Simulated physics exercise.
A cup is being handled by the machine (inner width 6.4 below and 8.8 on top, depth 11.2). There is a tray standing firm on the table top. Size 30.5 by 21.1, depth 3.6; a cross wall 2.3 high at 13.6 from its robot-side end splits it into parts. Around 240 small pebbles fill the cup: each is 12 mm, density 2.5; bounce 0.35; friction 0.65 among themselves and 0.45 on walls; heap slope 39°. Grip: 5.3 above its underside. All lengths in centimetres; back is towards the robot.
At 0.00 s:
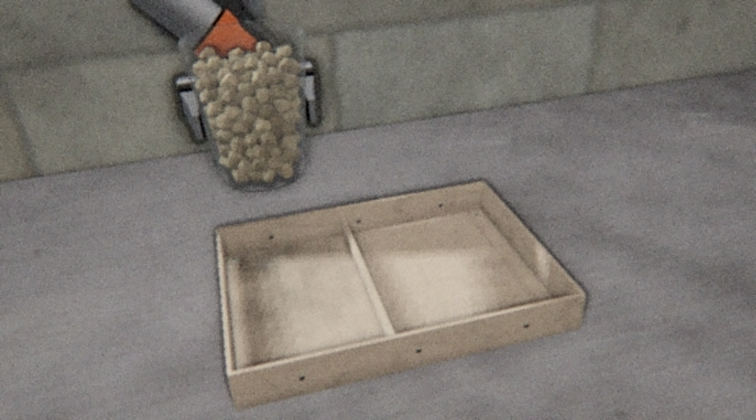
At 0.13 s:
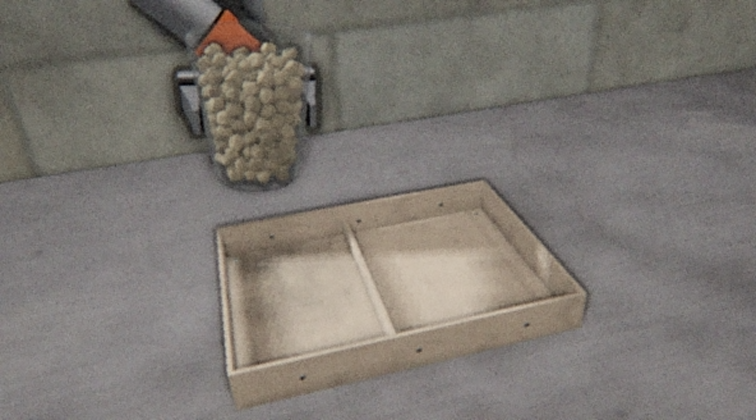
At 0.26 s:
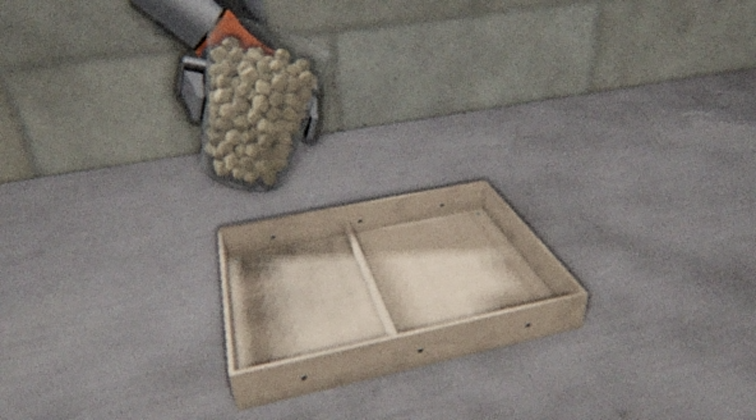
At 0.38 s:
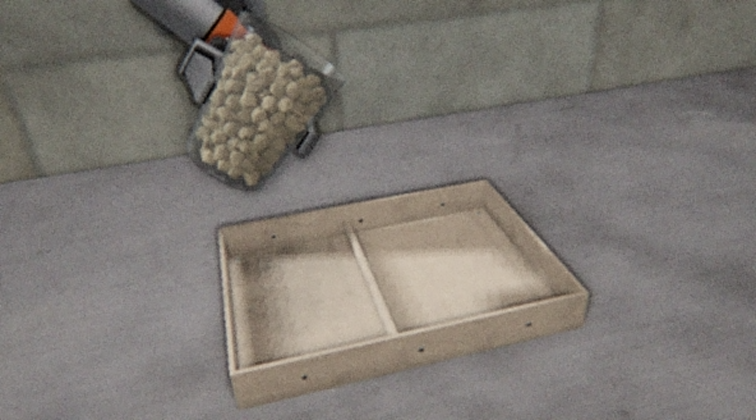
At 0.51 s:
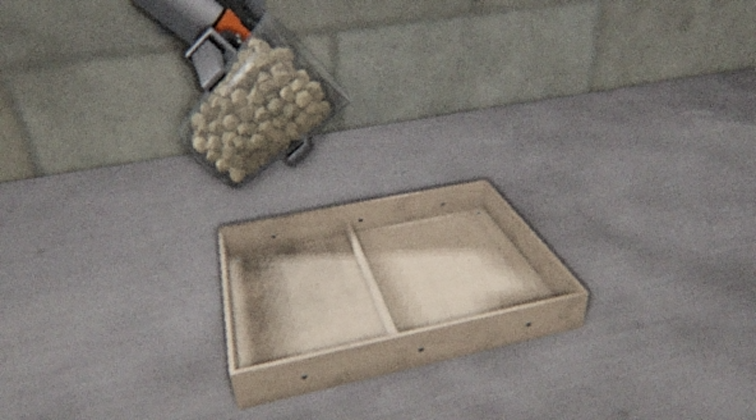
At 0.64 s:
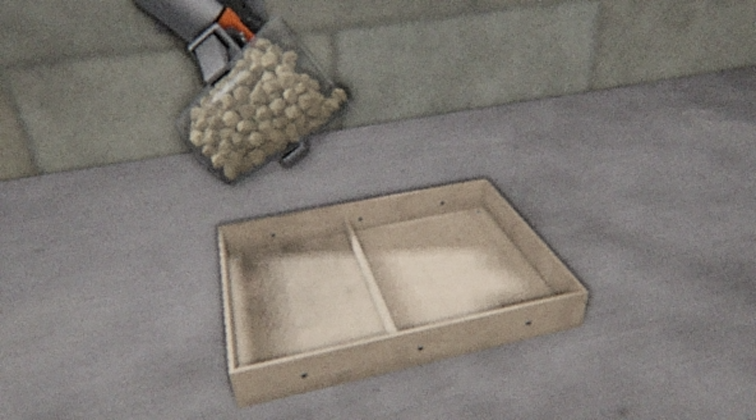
A gripper on a grey and orange robot arm tilts a clear cup full of small beige pebbles steadily over to the right, the pebbles shifting toward its lowered rim. The cup is at upper left above a grey tabletop, before a greenish block wall, seen from slightly above by an unmoving camera. Below it, an empty pale wooden tray split by one divider stays still.
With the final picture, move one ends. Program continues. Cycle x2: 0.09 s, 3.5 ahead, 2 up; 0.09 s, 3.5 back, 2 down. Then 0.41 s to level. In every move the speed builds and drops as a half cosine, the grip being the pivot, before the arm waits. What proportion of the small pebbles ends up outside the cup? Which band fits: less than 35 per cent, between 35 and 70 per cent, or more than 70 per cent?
It falls between 35 and 70 per cent.
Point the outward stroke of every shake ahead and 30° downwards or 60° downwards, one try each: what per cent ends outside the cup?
Result: Approx. 10 % and 5 %, one try each.
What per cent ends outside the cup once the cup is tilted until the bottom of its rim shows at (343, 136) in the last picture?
95 percent or so.
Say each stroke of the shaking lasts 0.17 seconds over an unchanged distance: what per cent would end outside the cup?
Estimate for that case: 5 %.
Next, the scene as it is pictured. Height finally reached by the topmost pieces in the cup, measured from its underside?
Roughly 9.0 centimetres.
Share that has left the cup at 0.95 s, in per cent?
Roughly 35 per cent by then.
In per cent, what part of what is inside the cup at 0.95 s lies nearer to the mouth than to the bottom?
About 70 percent.
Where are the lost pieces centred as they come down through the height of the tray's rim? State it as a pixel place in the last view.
Their middle sits near (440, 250).
By 0.95 s, tilted 57° forward, highest piece 26 above the table; 152 in the cup, 49 in the far-side part, 40 in flight or on a rim.
By 1.26 s, tilted 18° forward, highest piece 25 above the table; 128 in the cup, 106 in the far-side part, 5 on the table or floor, 2 in the robot-side part.
By 1.61 s, level, highest piece 24 above the table; 128 in the cup, 106 in the far-side part, 5 on the table or floor, 2 in the robot-side part.
By 2.66 s, level, highest piece 24 above the table; 128 in the cup, 106 in the far-side part, 5 on the table or floor, 2 in the robot-side part.
Final count, 128 in the cup, 106 in the far-side part, 5 on the table or floor, 2 in the robot-side part. That is 47 % outside the cup.
